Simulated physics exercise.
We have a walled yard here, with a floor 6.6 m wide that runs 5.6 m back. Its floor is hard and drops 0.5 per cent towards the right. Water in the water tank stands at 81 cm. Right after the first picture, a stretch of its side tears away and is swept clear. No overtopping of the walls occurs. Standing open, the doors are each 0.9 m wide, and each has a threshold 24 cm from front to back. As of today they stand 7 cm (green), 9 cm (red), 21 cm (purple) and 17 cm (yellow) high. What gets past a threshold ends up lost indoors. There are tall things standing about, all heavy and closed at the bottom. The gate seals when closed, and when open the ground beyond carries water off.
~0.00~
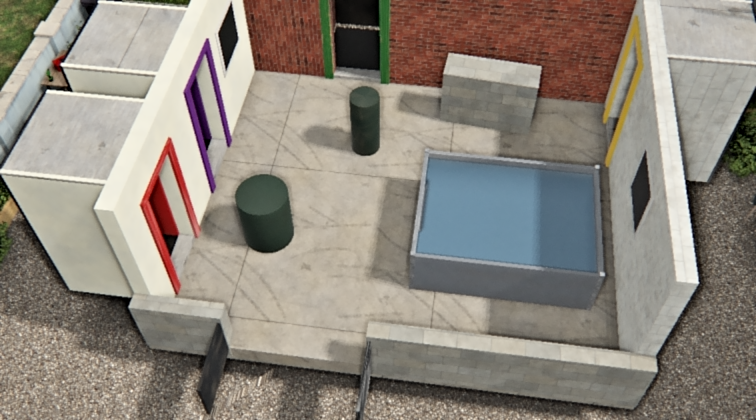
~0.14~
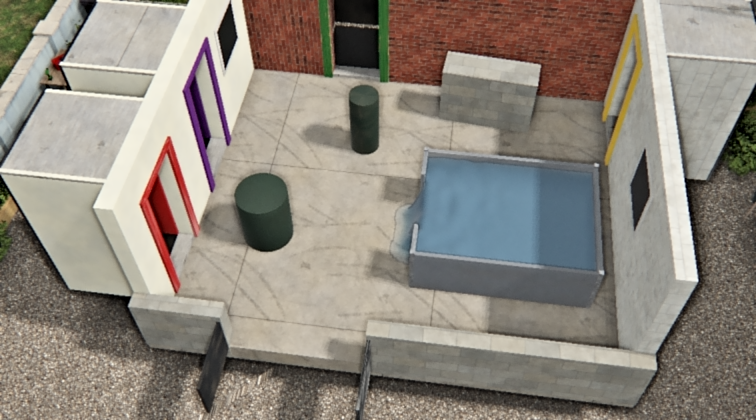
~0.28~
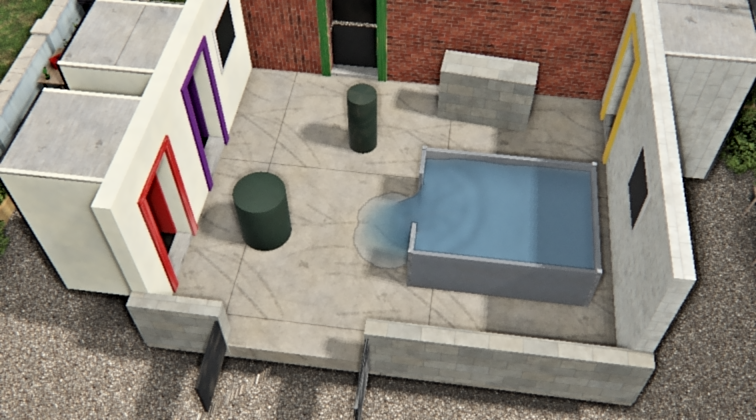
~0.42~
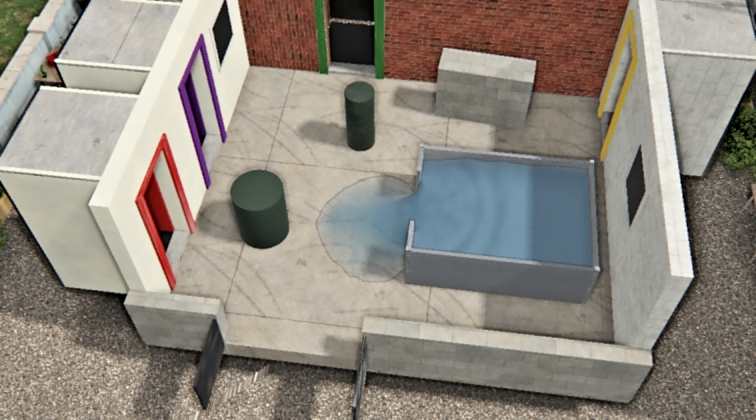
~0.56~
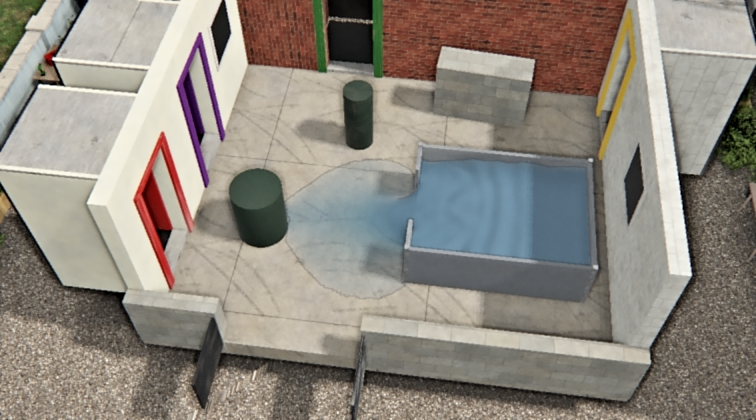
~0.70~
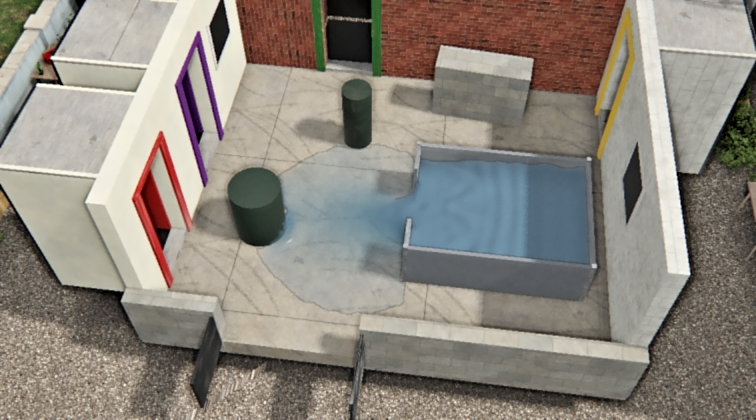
A water tank opens on its left side and water spreads across the yard floor.
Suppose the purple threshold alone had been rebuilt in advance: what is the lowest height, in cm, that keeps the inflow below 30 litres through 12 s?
About 25 cm.
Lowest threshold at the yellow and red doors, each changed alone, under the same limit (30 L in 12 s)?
Close to 8.5 cm (yellow) and close to 12.0 cm (red).
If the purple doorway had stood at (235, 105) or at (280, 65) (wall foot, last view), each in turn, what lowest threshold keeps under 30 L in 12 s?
Minimums: About 19 cm and 29 cm.
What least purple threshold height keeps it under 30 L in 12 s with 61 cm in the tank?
About 17 centimetres.
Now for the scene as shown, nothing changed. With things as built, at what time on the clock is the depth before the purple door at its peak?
Near 2.2 seconds.
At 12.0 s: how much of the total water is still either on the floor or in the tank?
Share still there: Approx. 74 percent.
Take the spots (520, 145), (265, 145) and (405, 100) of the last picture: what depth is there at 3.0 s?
Approx. 0 / 8 / 1 cm.
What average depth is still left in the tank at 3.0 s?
Some 43 cm.
After 1.4 s water covers 40 % of the floor, deepest (50 cm) near (406, 226); 30 cm at the purple door, 5 litres in over its 21 cm threshold.
After 3.0 s water covers 50 % of the floor, deepest (42 cm) near (247, 63); 26 cm at the purple door, 55 litres in over its 21 cm threshold.
After 12.0 s water covers 95 % of the floor, deepest (16 cm) near (591, 102); 9 cm at the purple door, 68 litres in over its 21 cm threshold.
At the purple door as built, the water arrived by 1.1 s and peaked near 31 cm at 2.2 s.
With a threshold of 20 cm, 82 litres would have come in within the 12 s; with 27 cm, 16 litres. So under 30 litres takes about 25 cm.
